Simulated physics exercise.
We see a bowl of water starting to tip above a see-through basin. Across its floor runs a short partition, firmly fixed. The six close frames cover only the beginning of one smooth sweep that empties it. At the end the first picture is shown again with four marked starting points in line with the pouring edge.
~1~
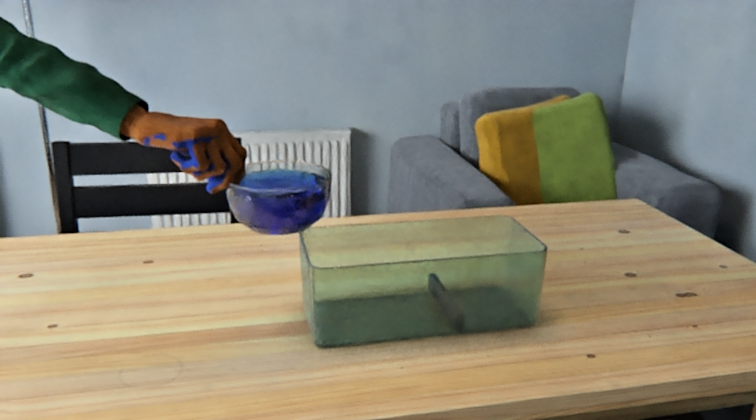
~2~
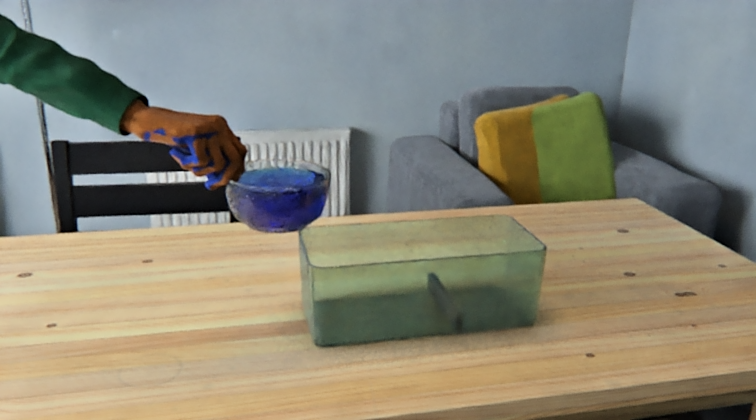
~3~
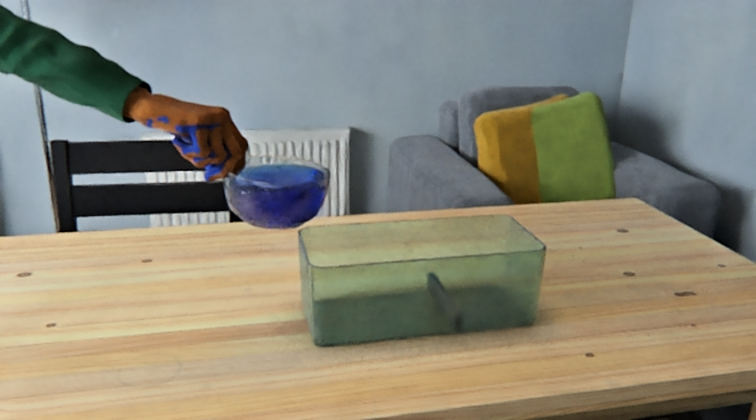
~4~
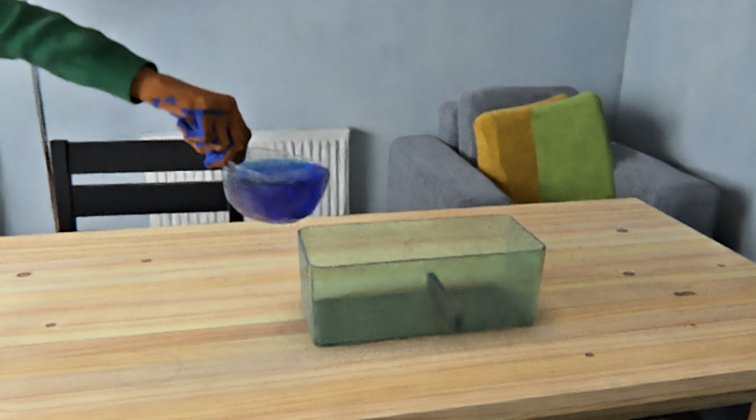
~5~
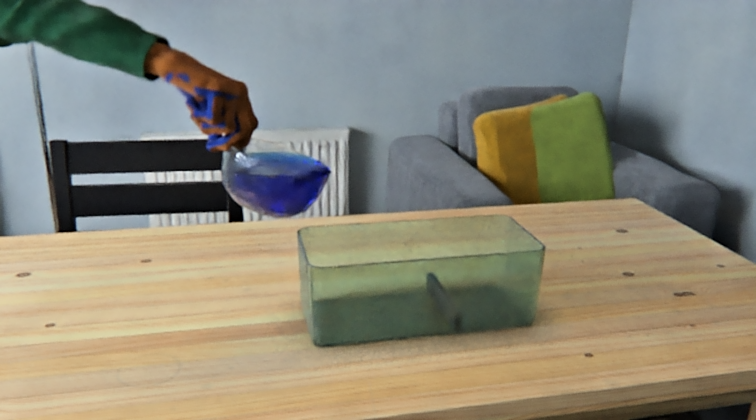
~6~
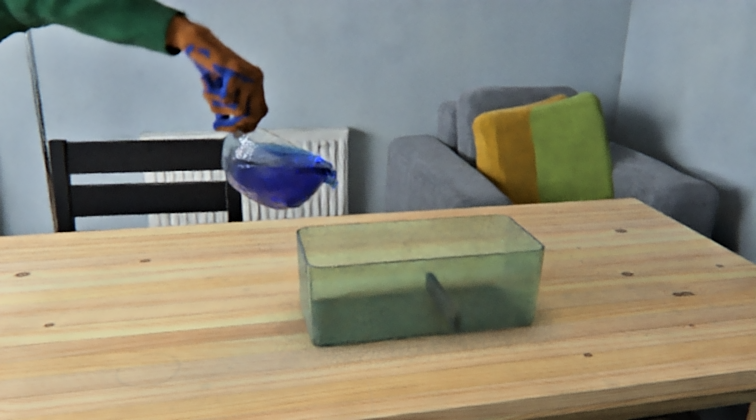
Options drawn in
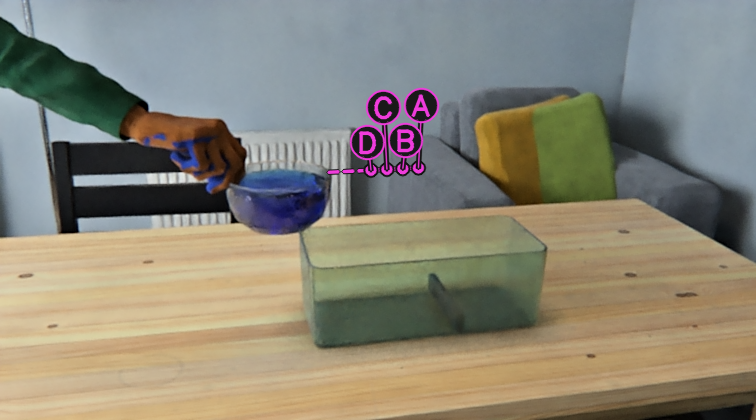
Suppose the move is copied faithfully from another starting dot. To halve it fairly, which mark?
The answer is dot D.
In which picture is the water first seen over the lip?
Picture 5.
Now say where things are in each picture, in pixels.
Upright, lip at (329, 172); basin from (312, 345) to (536, 323); top of the wall at (445, 292); nothing has left yet.
Upright, lip at (328, 171); nothing has left yet.
Tipped about 5°, lip at (327, 171); nothing has left yet.
Tipped about 12°, lip at (327, 171); nothing has left yet.
Tipped about 20°, lip at (327, 171); water is over the lip, down to (327, 171).
Tipped about 31°, lip at (326, 171); water is over the lip, down to (332, 183).
On the marked copy, A at (418, 168); B at (402, 168); C at (386, 169); D at (371, 170).
With A, about 27 % ends left of the wall and 71 % right of it.
With B, about 31 % ends left of the wall and 67 % right of it.
With C, about 36 % ends left of the wall and 62 % right of it.
With D, about 47 % ends left of the wall and 51 % right of it.
